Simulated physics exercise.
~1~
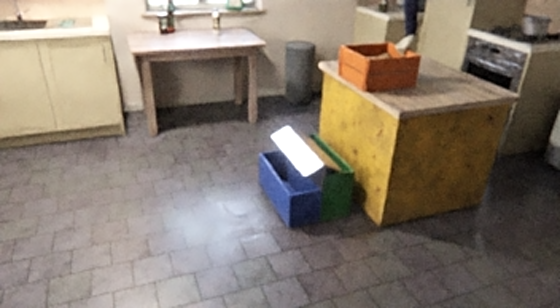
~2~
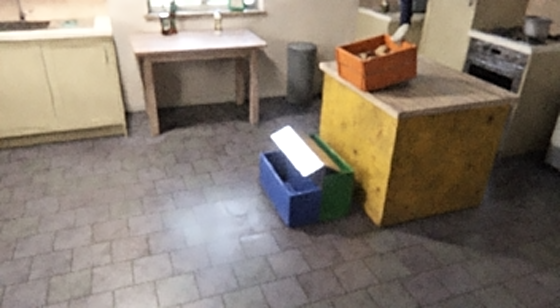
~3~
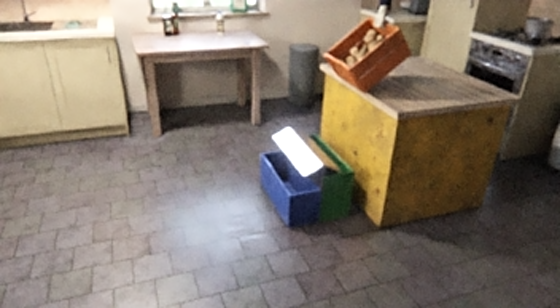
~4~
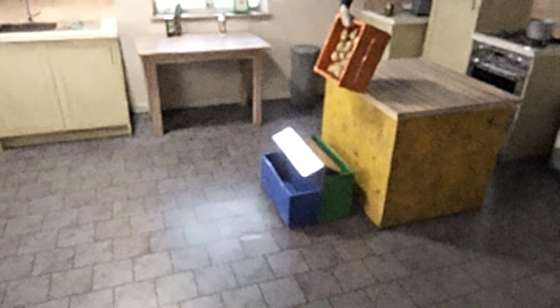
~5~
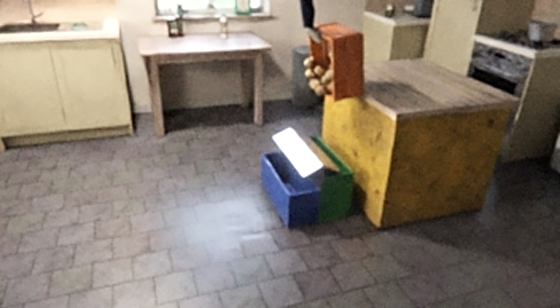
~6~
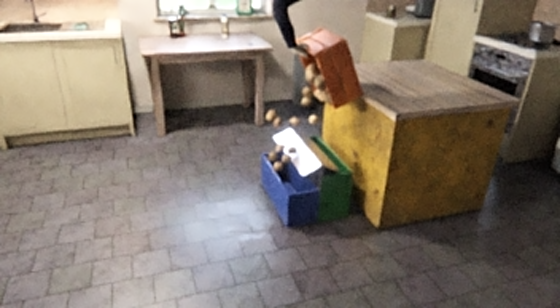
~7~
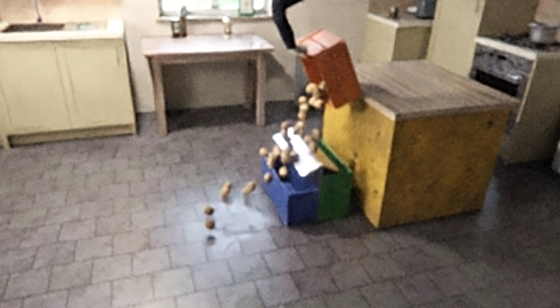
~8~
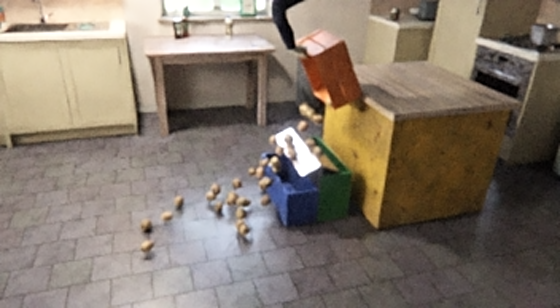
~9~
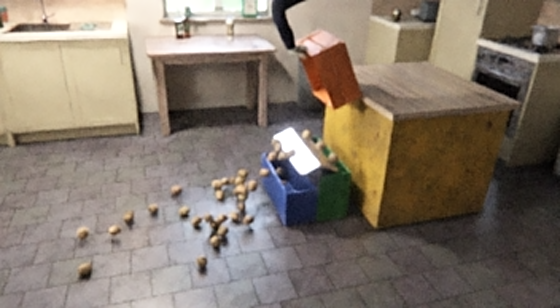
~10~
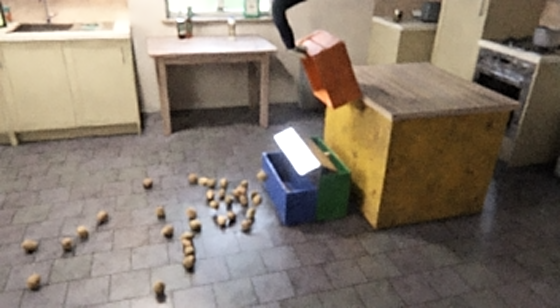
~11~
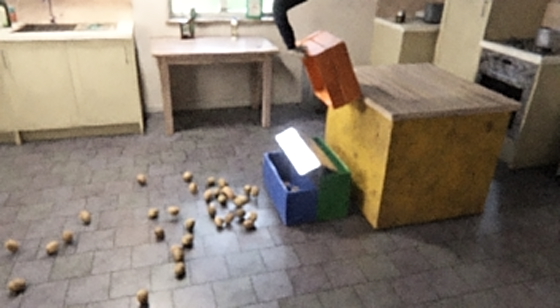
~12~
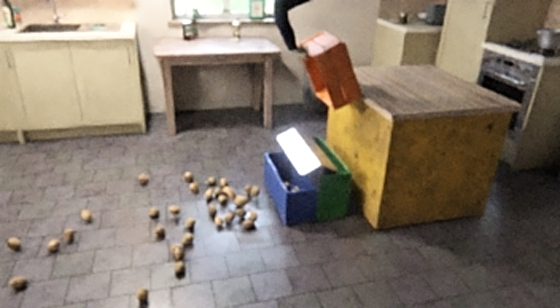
An orange crate tips over the bench end, spilling round brown pieces mostly across the floor.
